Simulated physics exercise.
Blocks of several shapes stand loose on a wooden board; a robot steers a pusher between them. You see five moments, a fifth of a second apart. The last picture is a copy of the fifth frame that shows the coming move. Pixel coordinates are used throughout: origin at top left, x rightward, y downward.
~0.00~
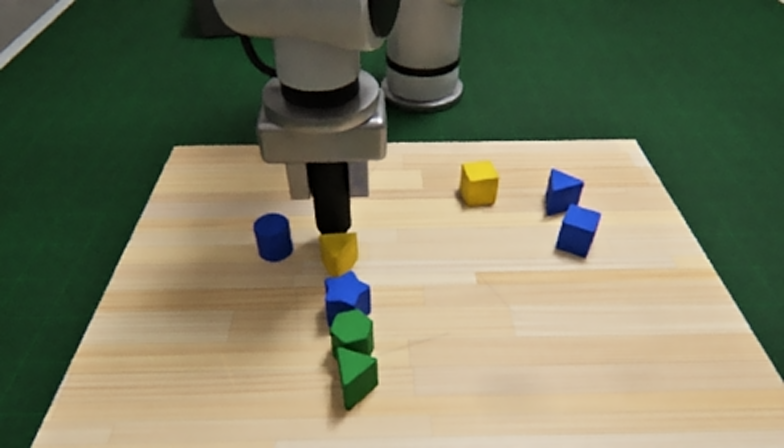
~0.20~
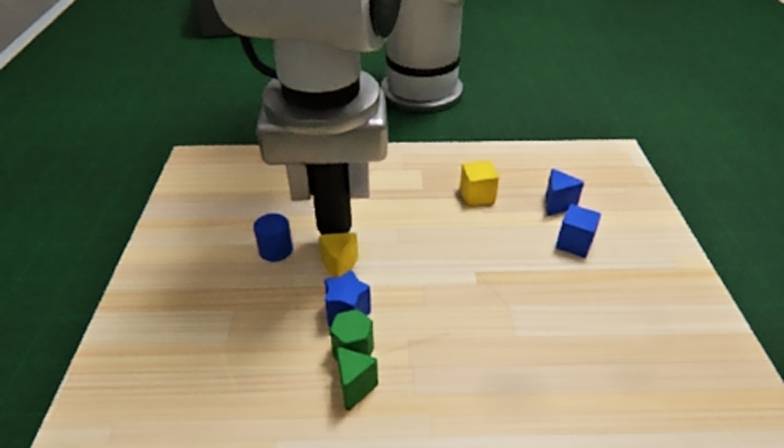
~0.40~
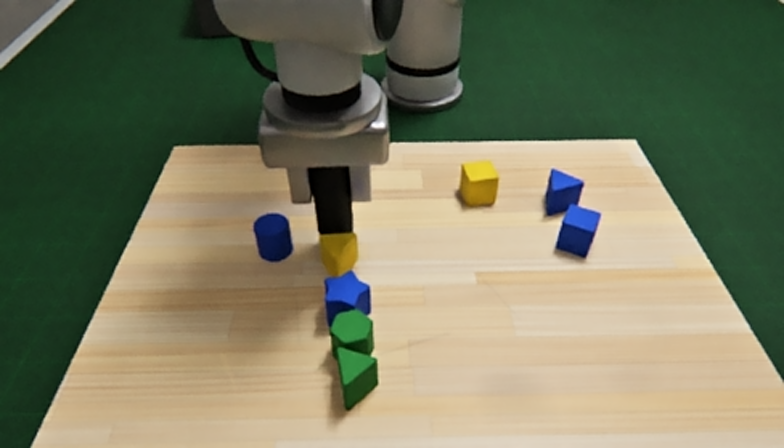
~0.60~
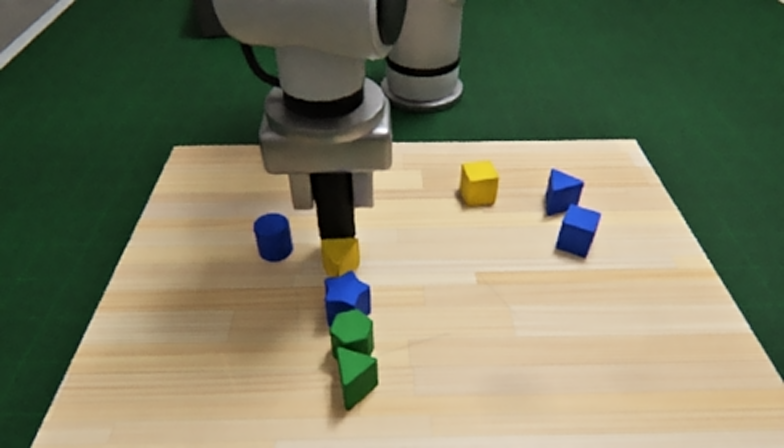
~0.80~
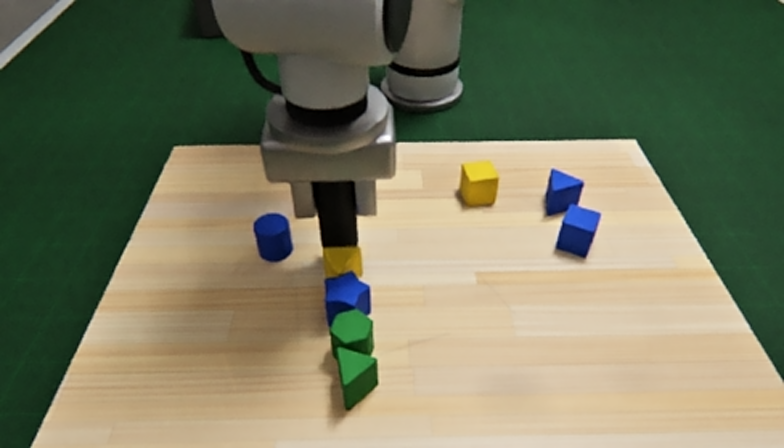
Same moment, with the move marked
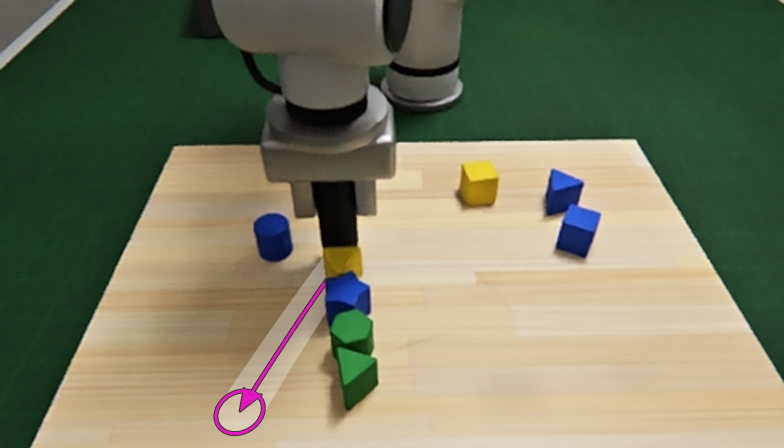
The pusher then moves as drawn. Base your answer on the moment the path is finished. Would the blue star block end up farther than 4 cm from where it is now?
In short: No.
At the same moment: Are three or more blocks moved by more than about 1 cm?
Yes - that is the case.
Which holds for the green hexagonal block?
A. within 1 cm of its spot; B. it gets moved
Answer: B.
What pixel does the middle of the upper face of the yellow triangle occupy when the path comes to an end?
I'd place it at (305, 338), taking the centre of its top.
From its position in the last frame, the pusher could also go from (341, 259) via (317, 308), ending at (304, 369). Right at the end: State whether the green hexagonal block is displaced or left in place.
Moved.
Drawn move, straight from (341, 259) to (240, 412).
What follows on the original path. One third of the way, pusher (309, 288); yellow triangle (313, 302), turned 20° anticlockwise; blue star block (346, 309), turned 55° anticlockwise; green hexagonal block (365, 339), turned 15° clockwise; green triangle (354, 370).
Two thirds of the way, pusher (274, 338); yellow triangle (305, 337), turned 65° anticlockwise; blue star block (346, 309), turned 55° anticlockwise; green hexagonal block (365, 339), turned 15° clockwise; green triangle (354, 370).
At the end, pusher (235, 398); yellow triangle (305, 338), turned 65° anticlockwise; blue star block (346, 309), turned 55° anticlockwise; green hexagonal block (365, 339), turned 15° clockwise; green triangle (354, 370).
